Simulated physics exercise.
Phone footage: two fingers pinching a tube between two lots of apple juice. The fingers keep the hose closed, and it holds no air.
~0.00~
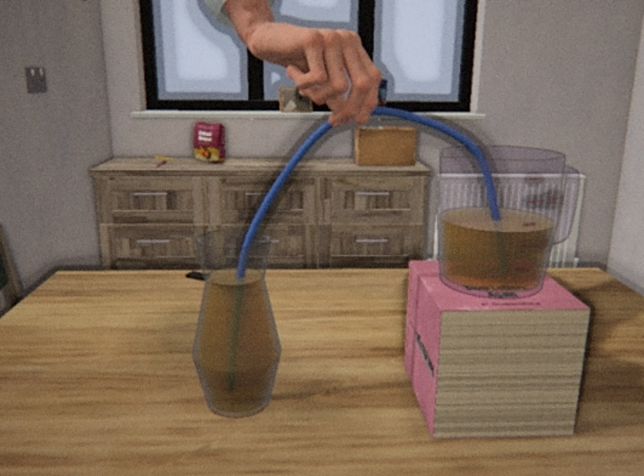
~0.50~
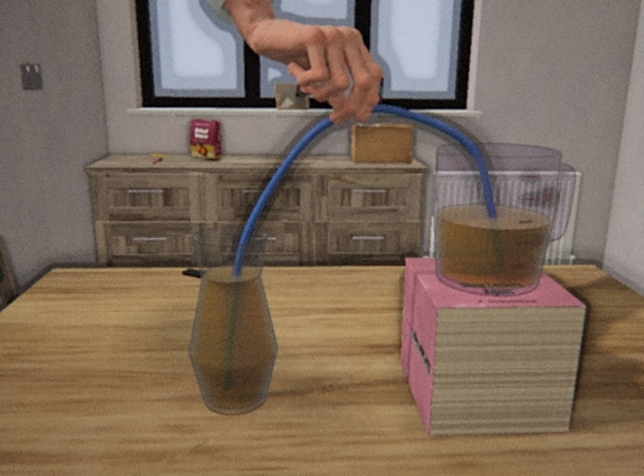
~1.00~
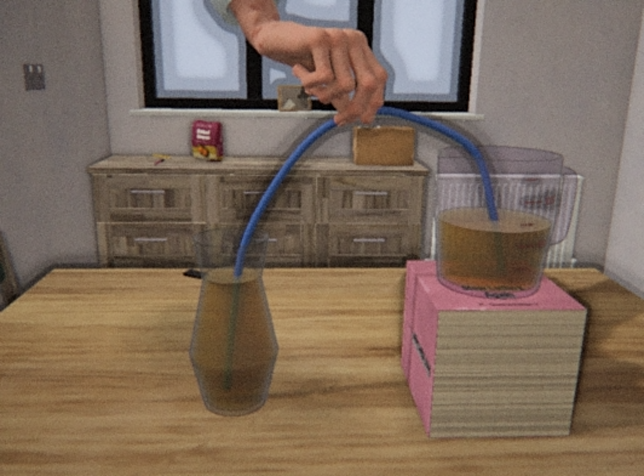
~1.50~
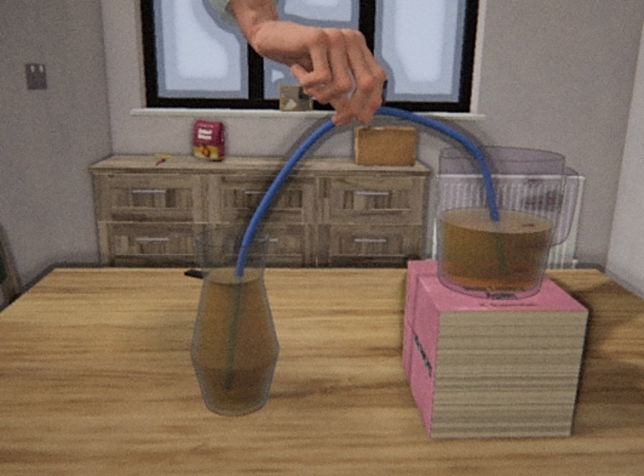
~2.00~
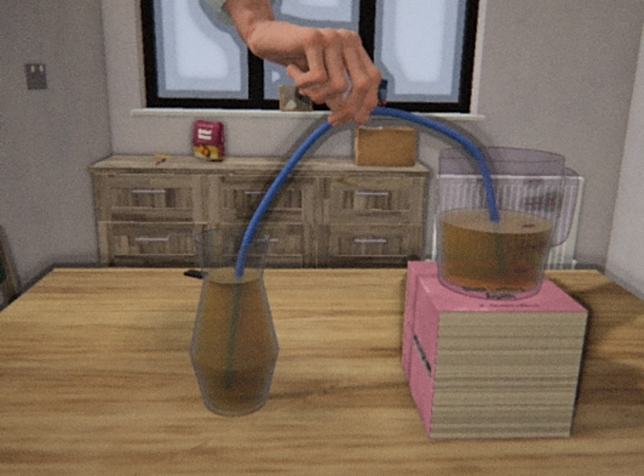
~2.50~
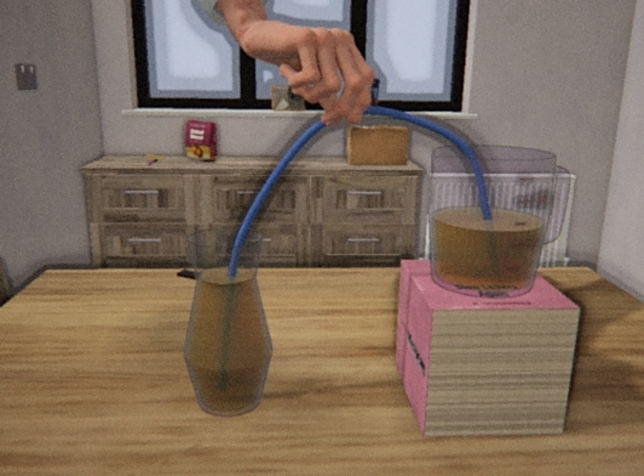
On a wooden table, a hand pinching a blue tube between a vase and a raised jug of brown liquid, barely moving.
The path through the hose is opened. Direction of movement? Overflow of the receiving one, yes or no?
It flows: Left. One that fills: Yes.
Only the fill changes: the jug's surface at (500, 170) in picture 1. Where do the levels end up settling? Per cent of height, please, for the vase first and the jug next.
Around 100 per cent, then around 35 per cent.
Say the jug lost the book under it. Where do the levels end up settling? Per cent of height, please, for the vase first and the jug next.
Levels: First 45 %, second 60 %.
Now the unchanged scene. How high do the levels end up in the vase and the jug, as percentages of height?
100 and 35 per cent, roughly.
By 8.0 s, the vase is nearly full; the jug is about half full.
By 20.0 s, the vase is full to the brim; the jug is about a third full; the lower one has run over.
By 45.0 s, the vase is full to the brim; the jug is about a third full; the lower one has run over; the two surfaces are level.
